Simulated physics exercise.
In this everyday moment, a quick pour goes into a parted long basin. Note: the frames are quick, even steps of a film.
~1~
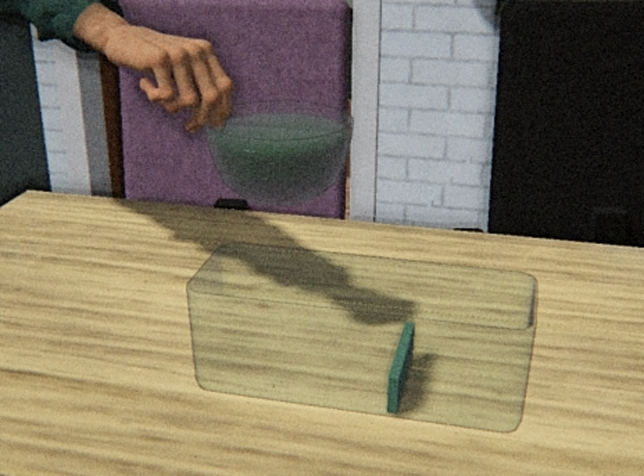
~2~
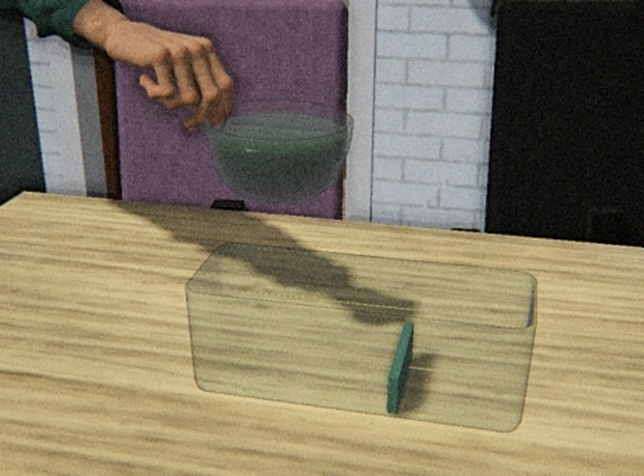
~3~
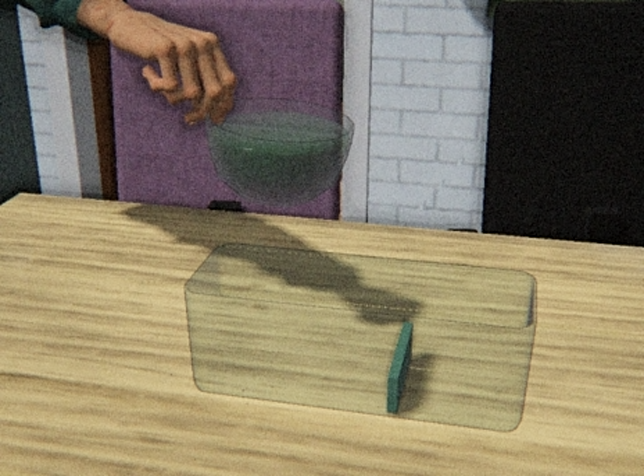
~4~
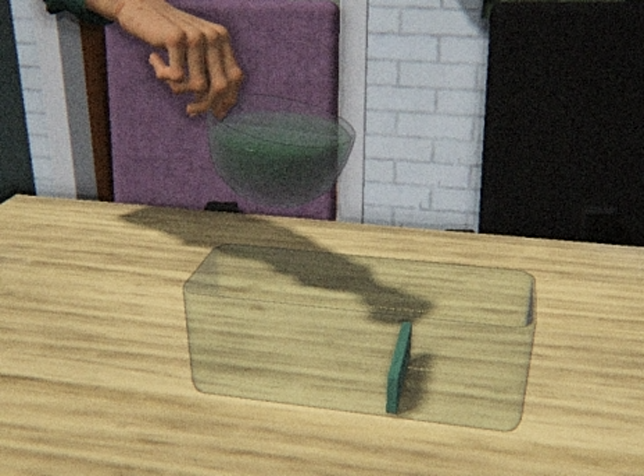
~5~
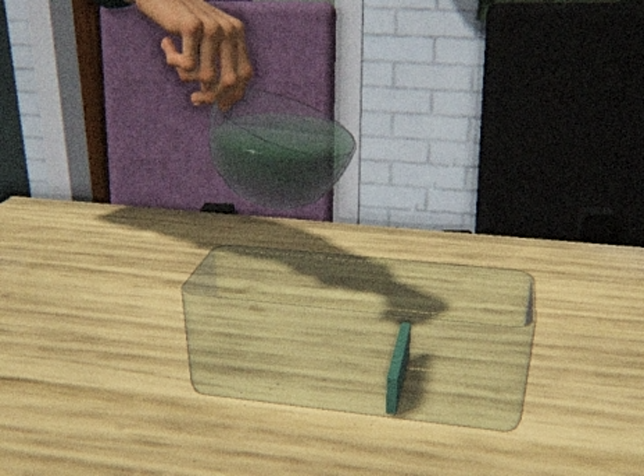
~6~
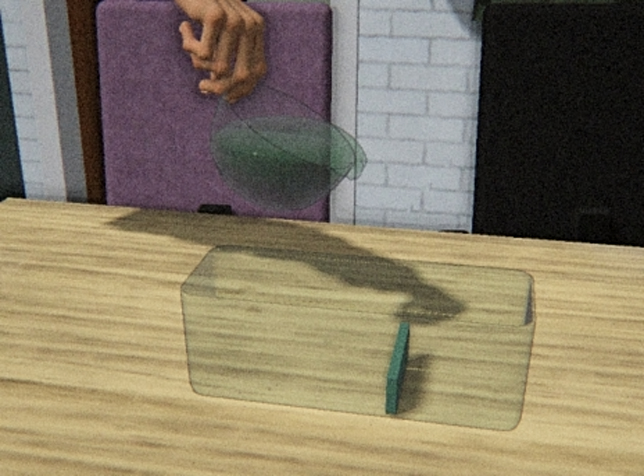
A hand held a clear bowl of dark green liquid above a long see-through basin with a small green divider inside, then gradually tilted the bowl to the right, the liquid reaching its lip.
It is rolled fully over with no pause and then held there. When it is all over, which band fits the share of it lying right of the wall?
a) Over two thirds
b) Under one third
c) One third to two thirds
Answer: C.
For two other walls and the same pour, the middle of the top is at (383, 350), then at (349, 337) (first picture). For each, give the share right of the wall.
65 % then 90 %, approximately.
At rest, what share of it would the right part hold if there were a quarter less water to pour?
About 40 in a hundred.
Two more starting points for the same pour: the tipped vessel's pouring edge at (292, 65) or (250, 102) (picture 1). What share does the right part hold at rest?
One after the other: 10 %, 10 %.
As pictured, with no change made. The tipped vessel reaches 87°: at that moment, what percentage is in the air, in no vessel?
About 35 per cent.
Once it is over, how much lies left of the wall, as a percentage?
It comes to some 45 per cent.
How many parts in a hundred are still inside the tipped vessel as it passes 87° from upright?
Still holding around 25 %, give or take.
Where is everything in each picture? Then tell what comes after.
Tilt 0°; pouring edge (350, 126); surface from (215, 124) to (349, 134); the long basin's rim runs from (204, 266) to (536, 303); the wall's top is at (402, 350), in the first picture.
Tilt 1°; pouring edge (350, 127); surface from (215, 123) to (348, 134), in the second picture.
Tilt 5°; pouring edge (352, 132); surface from (215, 122) to (349, 136), in the third picture.
Tilt 12°; pouring edge (353, 140); surface from (217, 123) to (352, 138), in the fourth picture.
Tilt 20°; pouring edge (354, 152); surface from (218, 125) to (356, 144); 1 per cent is over the edge, in the fifth picture.
Tilt 30°; pouring edge (353, 165); surface from (218, 128) to (356, 156); 6 per cent is over the edge, in the sixth picture.
A moment on, the tilt is 87° and 25 per cent is still to pour, 7 is left of the wall and 31 right of it.
Next, the tilt is 104° and 2 per cent is still to pour, 41 is left of the wall and 51 right of it.
Then the tilt is 104° and 0 per cent is still to pour, 46 is left of the wall and 51 right of it.
Later the tilt is 104° and 0 per cent is still to pour, 47 is left of the wall and 50 right of it.
At rest 47 per cent lies left of the wall, 50 right of it and 2 outside.
